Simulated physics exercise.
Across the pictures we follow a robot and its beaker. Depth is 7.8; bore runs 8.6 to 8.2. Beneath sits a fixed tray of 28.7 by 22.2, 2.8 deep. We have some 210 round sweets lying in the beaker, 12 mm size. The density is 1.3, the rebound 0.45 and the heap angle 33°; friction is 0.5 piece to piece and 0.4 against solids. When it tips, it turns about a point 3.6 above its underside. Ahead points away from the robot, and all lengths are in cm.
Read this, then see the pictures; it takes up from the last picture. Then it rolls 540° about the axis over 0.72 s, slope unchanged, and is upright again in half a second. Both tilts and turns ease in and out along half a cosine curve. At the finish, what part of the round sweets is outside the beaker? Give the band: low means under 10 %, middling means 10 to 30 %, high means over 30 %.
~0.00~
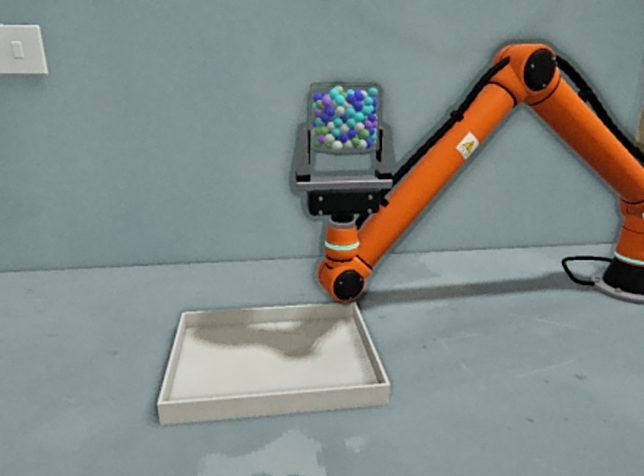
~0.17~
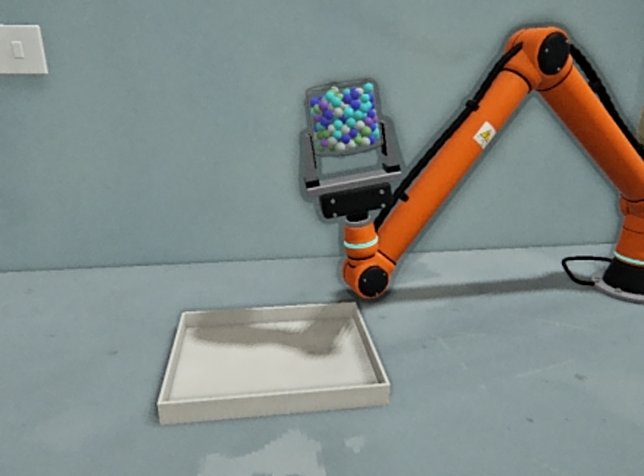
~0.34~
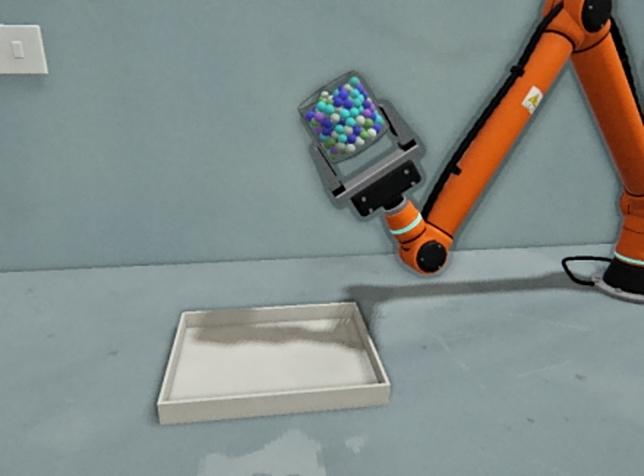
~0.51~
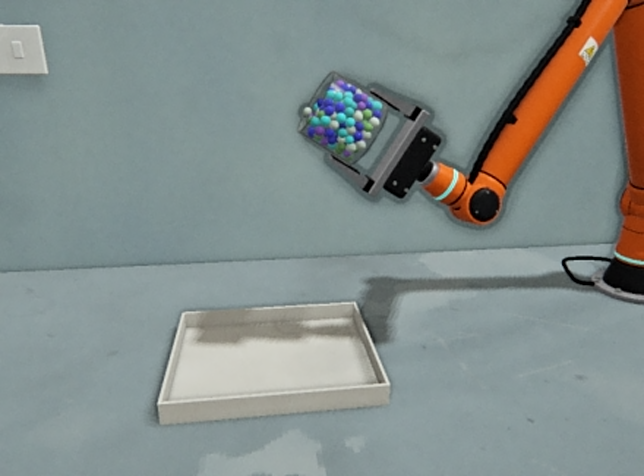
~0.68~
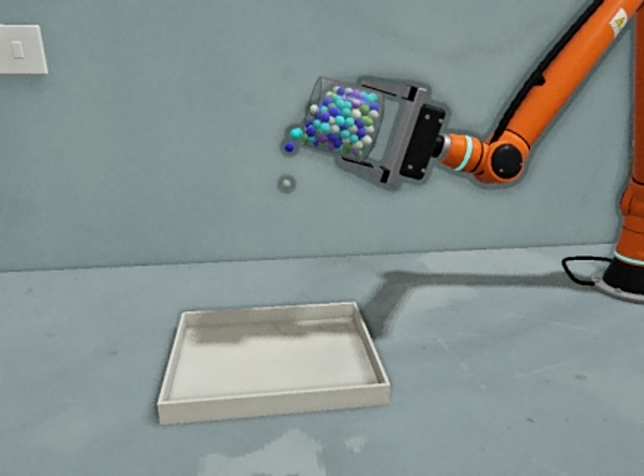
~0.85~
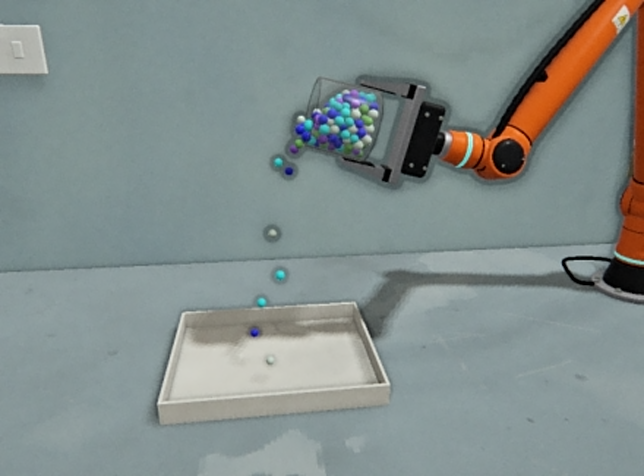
Band: Middling.
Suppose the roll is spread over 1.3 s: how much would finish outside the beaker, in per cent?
In that case around 35 percent.
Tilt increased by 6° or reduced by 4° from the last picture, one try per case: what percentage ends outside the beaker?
30 % and 10 %.
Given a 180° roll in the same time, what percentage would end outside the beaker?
That would come to close to 25 in a hundred.
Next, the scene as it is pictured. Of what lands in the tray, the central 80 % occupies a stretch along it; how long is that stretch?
Spread length: Close to 14 cm.
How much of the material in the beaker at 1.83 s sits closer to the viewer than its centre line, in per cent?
About 55 per cent.
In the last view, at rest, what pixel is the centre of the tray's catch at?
The centre sits around (232, 362).
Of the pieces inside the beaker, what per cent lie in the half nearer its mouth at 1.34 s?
Close to 40 per cent lies in the mouth half.
After 1.34 s, tipped 76°, highest piece 40 above the table; 182 in the beaker, 25 in the tray, 6 in flight or on a rim.
After 1.83 s, tipped 37°, highest piece 38 above the table; 168 in the beaker, 38 in the tray, 1 on the table or floor, 6 in flight or on a rim.
After 2.27 s, upright, highest piece 39 above the table; 168 in the beaker, 44 in the tray, 1 on the table or floor.
After 2.97 s, upright, highest piece 39 above the table; 168 in the beaker, 44 in the tray, 1 on the table or floor.
In the end, 168 in the beaker, 44 in the tray, 1 on the table or floor. That is 21 % outside the beaker.
